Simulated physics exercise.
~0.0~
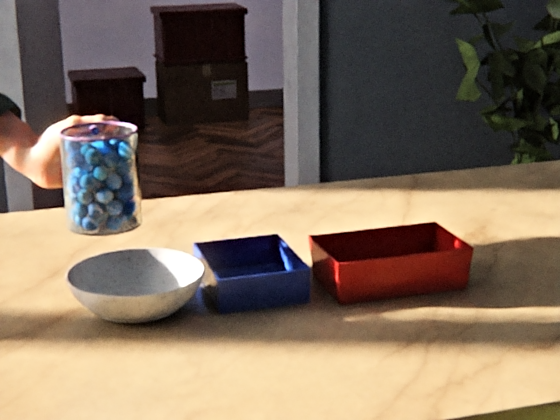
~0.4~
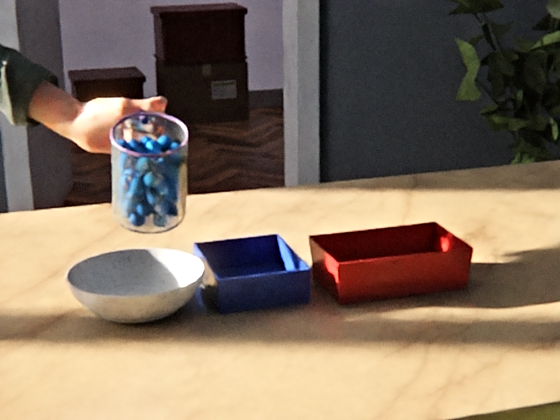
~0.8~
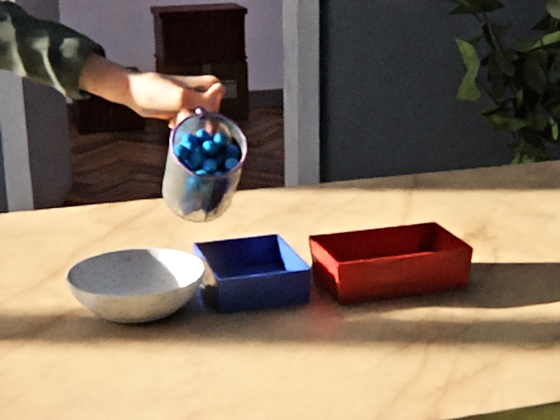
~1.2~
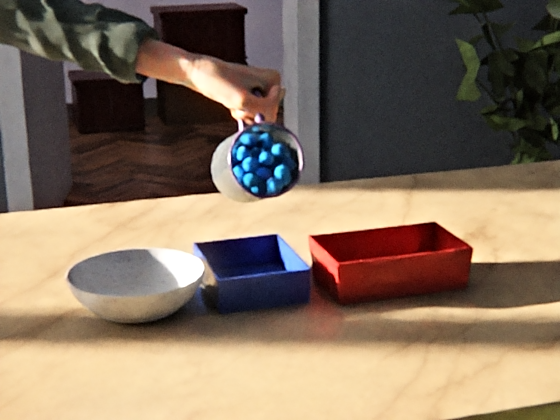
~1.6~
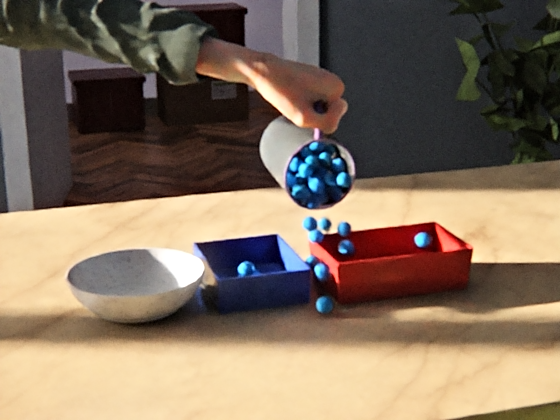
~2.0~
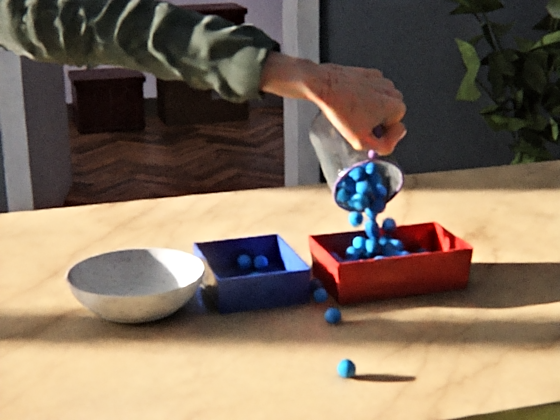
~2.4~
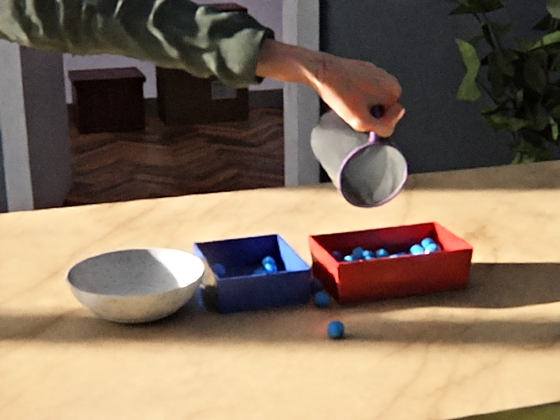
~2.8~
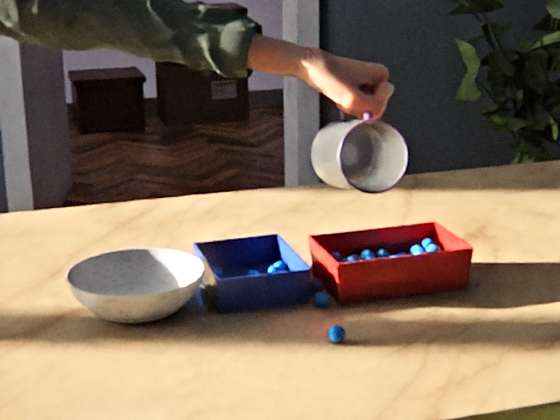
At the start, a hand holds a clear cup full of blue balls above a white bowl on a table, with a blue tin and a red tin to its right. The hand carries the cup to the right, tipping it as it passes over the blue tin. Near the red tin, balls begin to spill, a few dropping into the blue tin and onto the table. The cup tilts further and pours a stream into the red tin until it is empty. It then tips partly back, leaving most balls in the red tin, a few in the blue tin and on the table, and none in the bowl.
